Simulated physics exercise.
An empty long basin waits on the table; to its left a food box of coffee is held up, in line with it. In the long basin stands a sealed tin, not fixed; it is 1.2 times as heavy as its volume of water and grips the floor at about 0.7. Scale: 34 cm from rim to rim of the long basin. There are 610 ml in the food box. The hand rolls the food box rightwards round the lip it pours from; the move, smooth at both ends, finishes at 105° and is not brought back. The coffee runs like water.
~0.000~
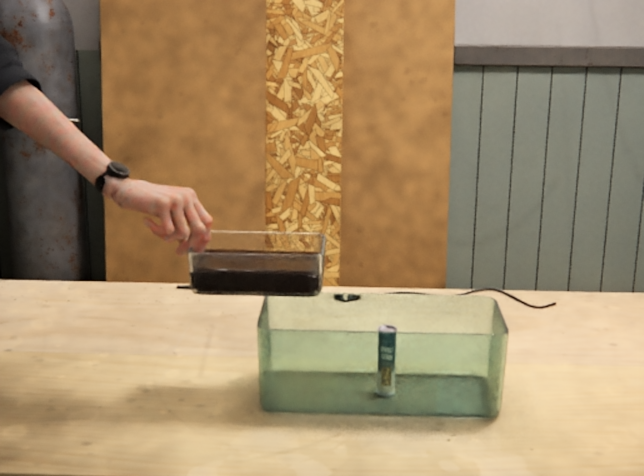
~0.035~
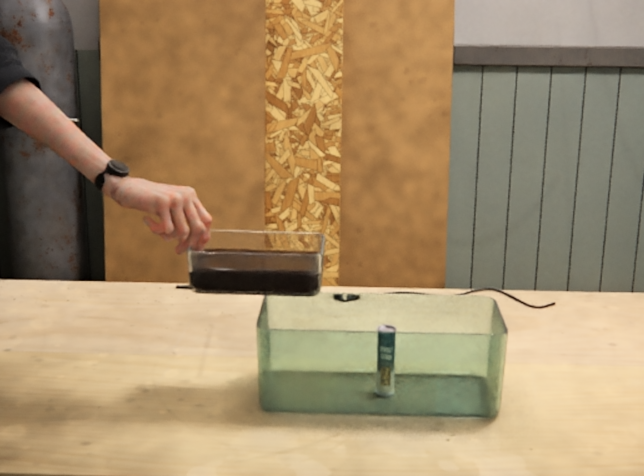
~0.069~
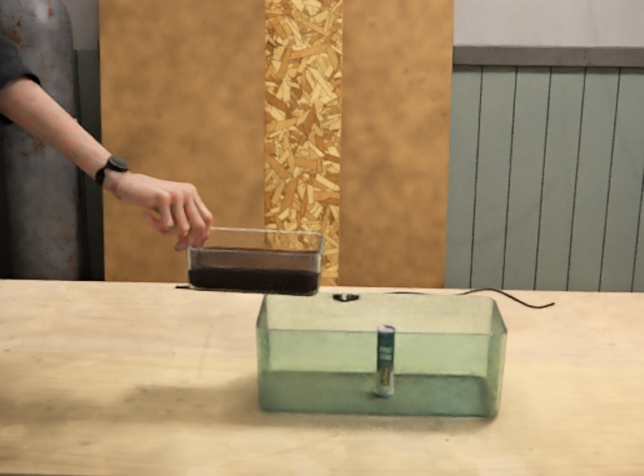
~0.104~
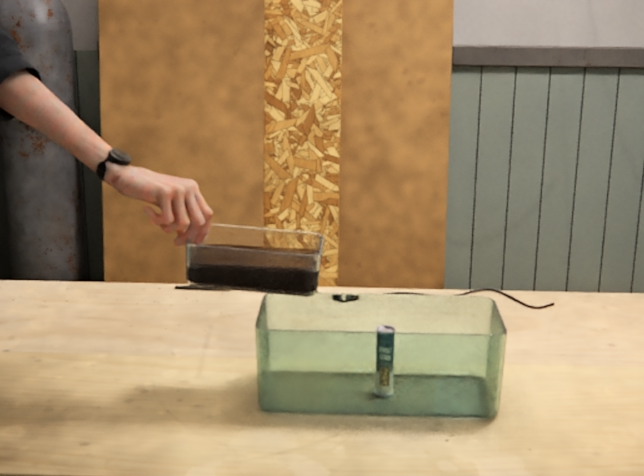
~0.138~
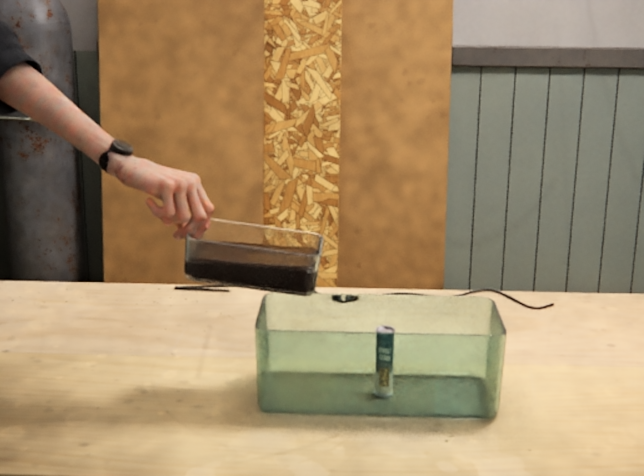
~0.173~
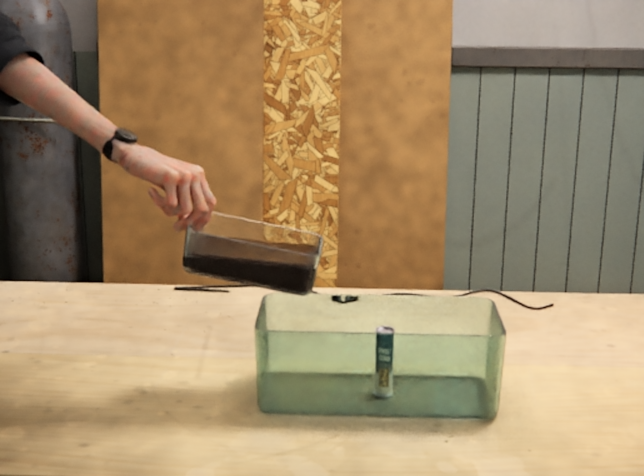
A hand holding a clear container of dark liquid above a long greenish basin, gradually tilting it slightly to the right.
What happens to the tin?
It keeps standing.
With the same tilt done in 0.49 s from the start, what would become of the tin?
Then it keeps standing.
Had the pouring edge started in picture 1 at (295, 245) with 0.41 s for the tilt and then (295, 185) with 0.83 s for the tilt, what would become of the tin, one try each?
First it falls; then it remains upright.
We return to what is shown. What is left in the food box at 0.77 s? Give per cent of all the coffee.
Some 4 per cent.
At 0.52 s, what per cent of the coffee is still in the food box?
Some 42 per cent.
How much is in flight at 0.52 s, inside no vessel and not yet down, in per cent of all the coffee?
Some 52 per cent.
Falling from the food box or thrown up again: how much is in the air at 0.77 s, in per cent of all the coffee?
Some 6 per cent.
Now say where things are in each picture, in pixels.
Tilt 0°; pouring edge (324, 246); surface from (197, 258) to (322, 261); the long basin's rim runs from (262, 311) to (502, 316); the tin's top is at (387, 331), in the first frame.
Tilt 0°; pouring edge (323, 246); surface from (196, 258) to (321, 260), in the second frame.
Tilt 2°; pouring edge (322, 246); surface from (195, 256) to (320, 259), in the third frame.
Tilt 4°; pouring edge (322, 246); surface from (194, 254) to (319, 258), in the fourth frame.
Tilt 7°; pouring edge (321, 247); surface from (193, 249) to (318, 256), in the fifth frame.
Tilt 11°; pouring edge (321, 247); surface from (191, 244) to (317, 254), in the sixth frame.
Then, 0.52 s in, the tilt is 73° and 42 per cent is still to pour; the tin stands where it began.
Then, 0.77 s in, the tilt is 104° and 4 per cent is still to pour; the tin stands where it began.
Then, 1.04 s in, the tilt is 105° and 0 per cent is still to pour; the tin stands where it began.
Then, 1.33 s in, the tilt is 105° and 0 per cent is still to pour; the tin stands where it began.
Finally, the tin stands where it began.
